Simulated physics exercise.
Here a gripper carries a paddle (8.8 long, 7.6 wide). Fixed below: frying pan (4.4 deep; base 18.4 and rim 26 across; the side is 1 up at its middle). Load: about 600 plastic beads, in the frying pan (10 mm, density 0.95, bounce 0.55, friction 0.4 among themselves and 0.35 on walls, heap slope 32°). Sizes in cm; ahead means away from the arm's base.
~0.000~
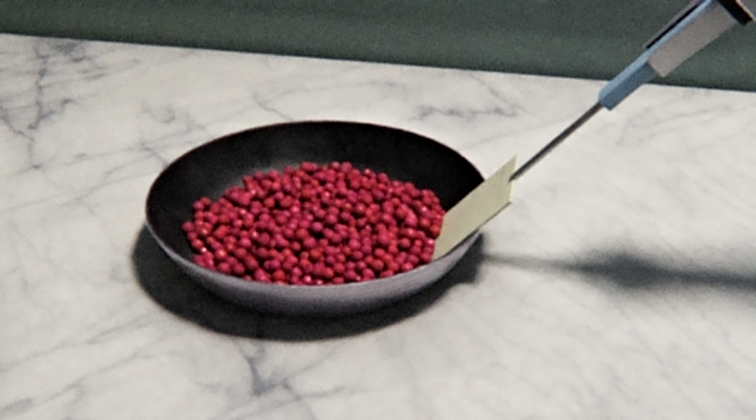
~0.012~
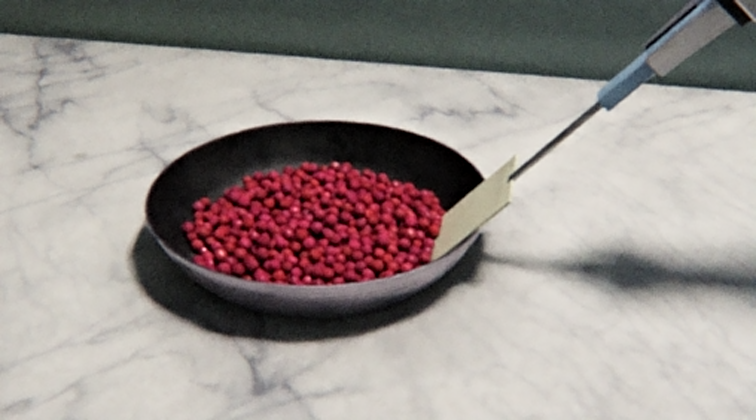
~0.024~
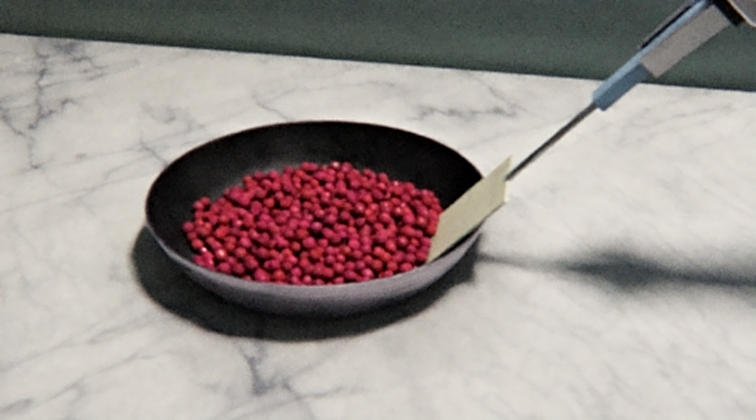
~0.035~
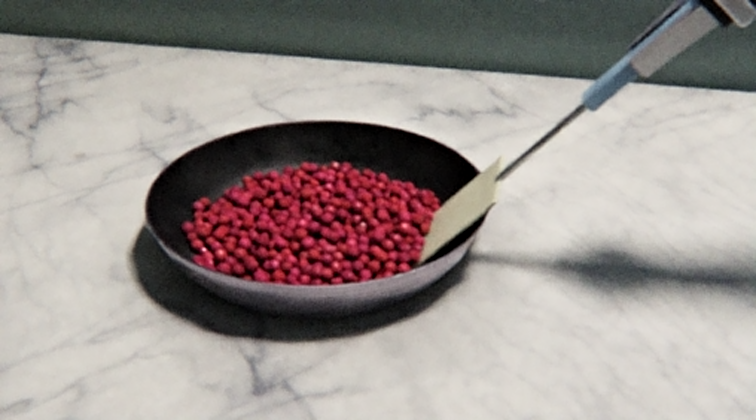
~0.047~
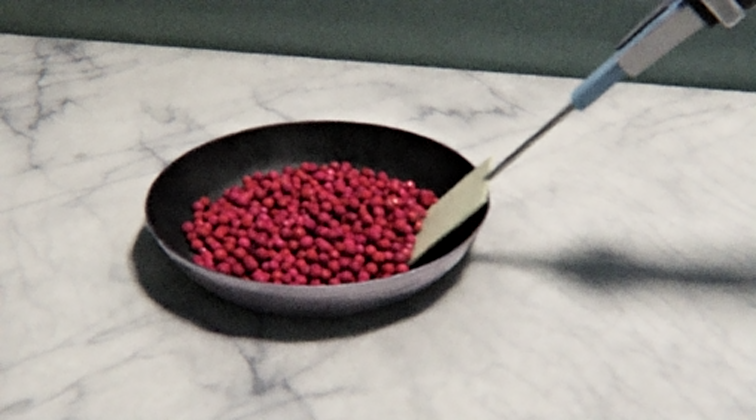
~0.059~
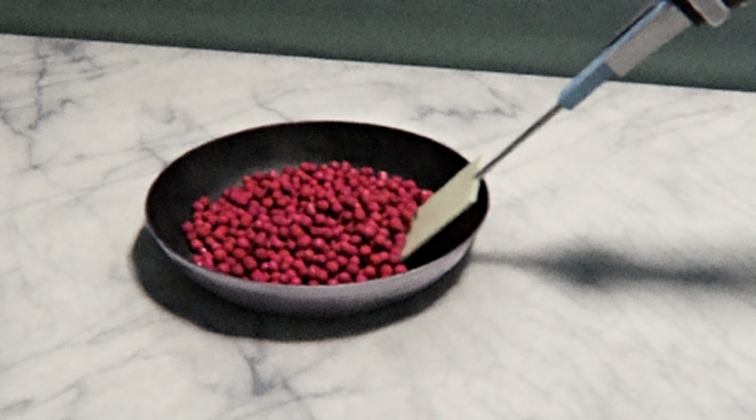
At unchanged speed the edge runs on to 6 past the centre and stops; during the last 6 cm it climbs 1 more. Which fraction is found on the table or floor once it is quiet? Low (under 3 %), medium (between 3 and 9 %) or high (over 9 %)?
Answer: Low; under 3 % of the plastic beads finish on the table or floor.
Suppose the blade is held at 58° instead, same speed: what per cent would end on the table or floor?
In that case some 0 per cent.
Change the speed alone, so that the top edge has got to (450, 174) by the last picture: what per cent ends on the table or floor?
Some 10 per cent.
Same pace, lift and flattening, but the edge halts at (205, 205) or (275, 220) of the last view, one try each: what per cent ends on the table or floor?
About 15 and 0 per cent.
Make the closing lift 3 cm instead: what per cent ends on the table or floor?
About 0 per cent.
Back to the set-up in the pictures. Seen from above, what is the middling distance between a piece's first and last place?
Roughly 3 cm.
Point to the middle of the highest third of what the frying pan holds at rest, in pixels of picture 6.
At about (223, 201).
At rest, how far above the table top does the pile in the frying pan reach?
Roughly 5.0 cm.
After 0.12 s, sloping 49°, highest piece 4 above the table; 603 in the frying pan.
After 0.19 s, sloping 49°, highest piece 5 above the table; 603 in the frying pan.
After 0.42 s, sloping 49°, highest piece 4 above the table; 603 in the frying pan.
After 1.47 s, sloping 49°, highest piece 4 above the table; 603 in the frying pan.
In the end, 603 in the frying pan. That is 0 % on the table or floor.
